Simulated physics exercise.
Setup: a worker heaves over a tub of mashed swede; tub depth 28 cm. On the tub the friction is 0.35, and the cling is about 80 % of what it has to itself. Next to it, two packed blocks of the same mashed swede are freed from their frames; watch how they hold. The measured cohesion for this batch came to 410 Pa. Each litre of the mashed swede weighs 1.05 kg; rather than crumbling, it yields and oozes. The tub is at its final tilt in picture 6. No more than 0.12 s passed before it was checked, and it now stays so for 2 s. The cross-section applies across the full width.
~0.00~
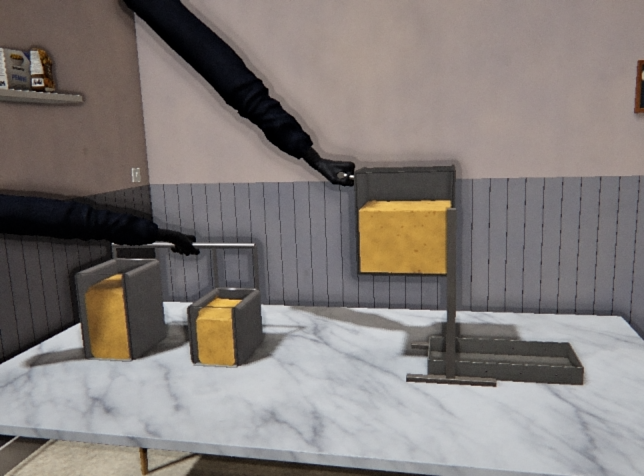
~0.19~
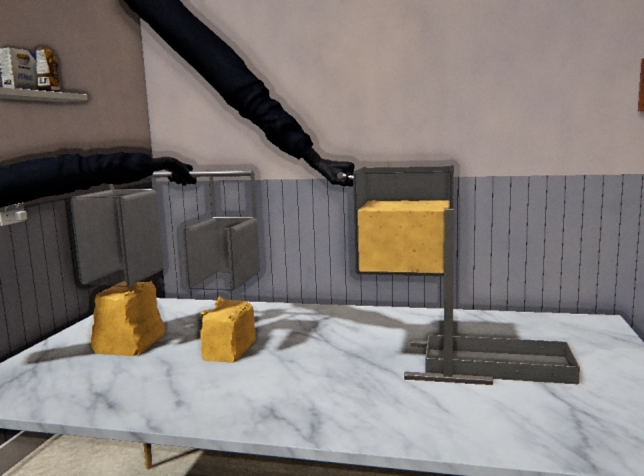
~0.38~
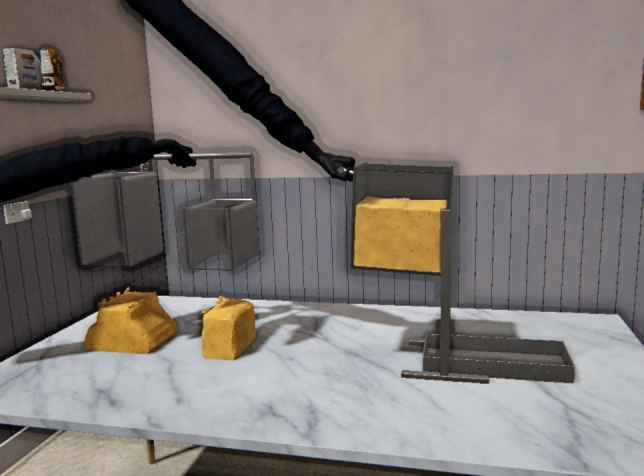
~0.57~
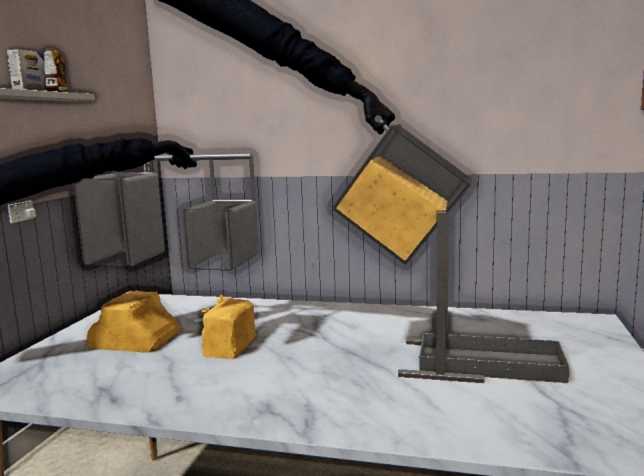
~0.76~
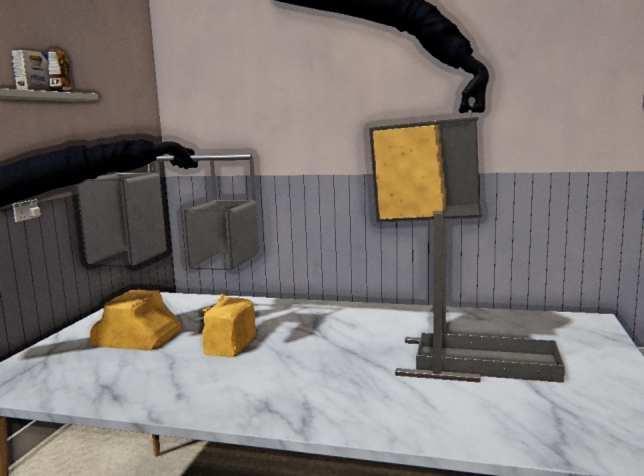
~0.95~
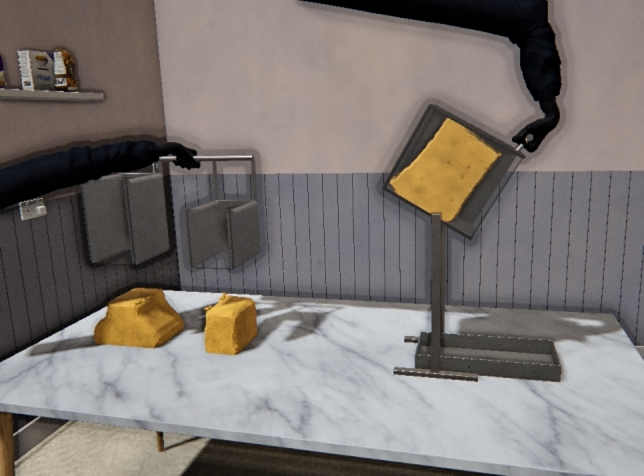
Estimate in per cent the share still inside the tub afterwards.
I would say about 0 percent.
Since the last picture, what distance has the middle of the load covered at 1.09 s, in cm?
Some 13 cm.
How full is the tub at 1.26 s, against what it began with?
Some 10 per cent.
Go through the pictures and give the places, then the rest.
In the first frame, handle-side rim at (357, 173), tilt 0 degrees; crest of the mashed swede at (365, 209); block heights 23 cm, 15 cm (left to right).
In the second frame, handle-side rim at (357, 173), tilt 0 degrees; crest of the mashed swede at (364, 209); block heights 20 cm, 15 cm (left to right).
In the third frame, handle-side rim at (357, 169), tilt 3 degrees; crest of the mashed swede at (360, 206); block heights 16 cm, 14 cm (left to right).
In the fourth frame, handle-side rim at (394, 128), tilt 37 degrees; crest of the mashed swede at (374, 163); block heights 16 cm, 14 cm (left to right).
In the fifth frame, handle-side rim at (477, 121), tilt 87 degrees; crest of the mashed swede at (429, 127); block heights 16 cm, 14 cm (left to right).
In the sixth frame, handle-side rim at (523, 159), tilt 120 degrees; crest of the mashed swede at (450, 120); block heights 16 cm, 14 cm (left to right).
After 1.09 s, the tub is at 120 degrees and holds 67 %.
After 1.26 s, the tub is at 120 degrees and holds 10 %.
After 1.43 s, the tub is at 120 degrees and holds 0 %.
After 1.60 s, the tub is at 120 degrees and holds 0 %.
After 2.95 s, the tub is at 120 degrees and holds 0 %.
